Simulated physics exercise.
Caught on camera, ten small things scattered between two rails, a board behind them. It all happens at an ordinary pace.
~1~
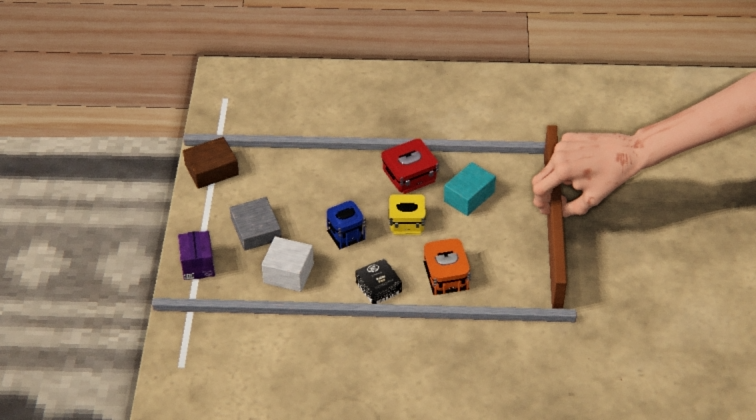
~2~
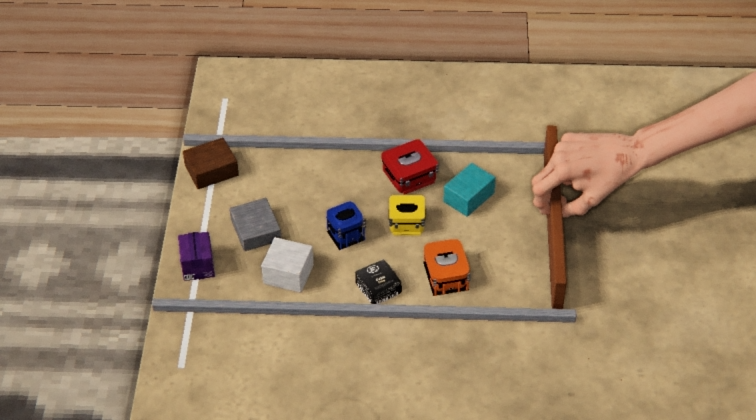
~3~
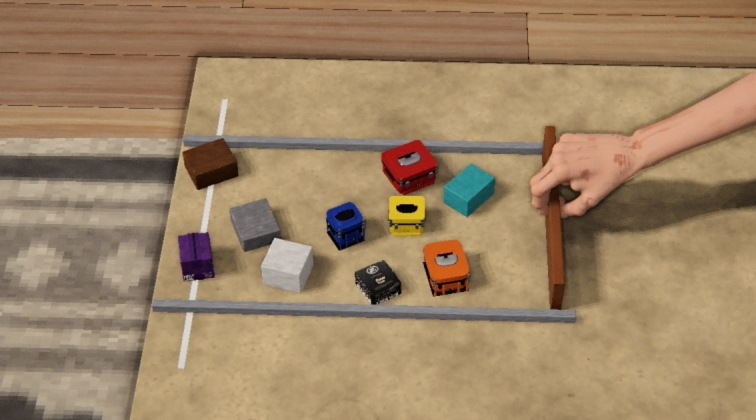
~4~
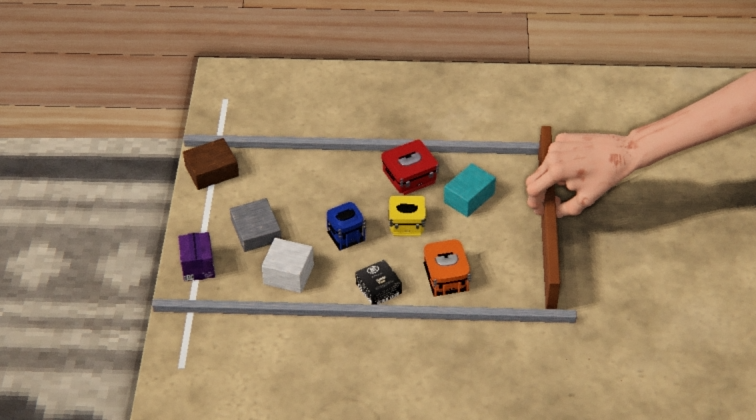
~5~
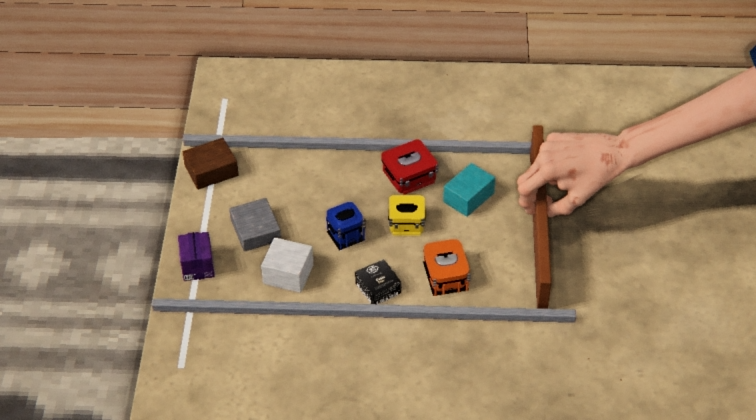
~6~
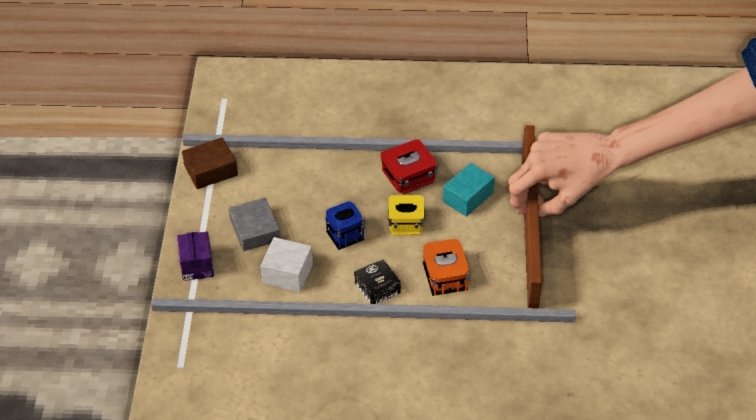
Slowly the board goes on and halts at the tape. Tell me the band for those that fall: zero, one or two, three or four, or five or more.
Outcome: The number that fall off is five or more.
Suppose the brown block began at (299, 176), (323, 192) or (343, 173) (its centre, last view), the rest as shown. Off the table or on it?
Place by place, it tumbles off; drops off; is lost.
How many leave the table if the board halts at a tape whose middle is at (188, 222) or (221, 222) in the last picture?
It would be 6 and 3.
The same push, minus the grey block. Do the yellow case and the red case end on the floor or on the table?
The yellow case is kept; the red case does not fall.
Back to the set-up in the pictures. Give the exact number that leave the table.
In all, 6 of them.
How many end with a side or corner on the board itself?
In contact: 4.
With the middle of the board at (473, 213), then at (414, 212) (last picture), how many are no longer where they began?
First 1, then 5.
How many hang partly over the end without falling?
Overhanging: 1.
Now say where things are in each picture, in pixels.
Brown block (211, 162); purple box (197, 255); grey block (256, 224); board (555, 215); tape (205, 222), in the first picture.
Purple box (196, 256); yellow case (407, 216), in the second picture.
Grey block (255, 225); red case (409, 168), in the third picture.
Brown block (211, 164); blue case (346, 225), in the fourth picture.
Purple box (196, 256); orange case (446, 267), in the fifth picture.
Brown block (210, 163); purple box (196, 256); grey block (255, 224); board (531, 215); tape (204, 222), in the sixth picture.
Soon after, none off yet; brown block at rest near (210, 163); purple box at rest near (196, 256); grey block at rest near (255, 224).
After that, none off yet; brown block at rest near (210, 163); purple box at rest near (196, 256); grey block displaced about its own width near (227, 217).
In the end, the number that fall off is five or more; gone, black box, blue case, white block, grey block, purple box and brown block.
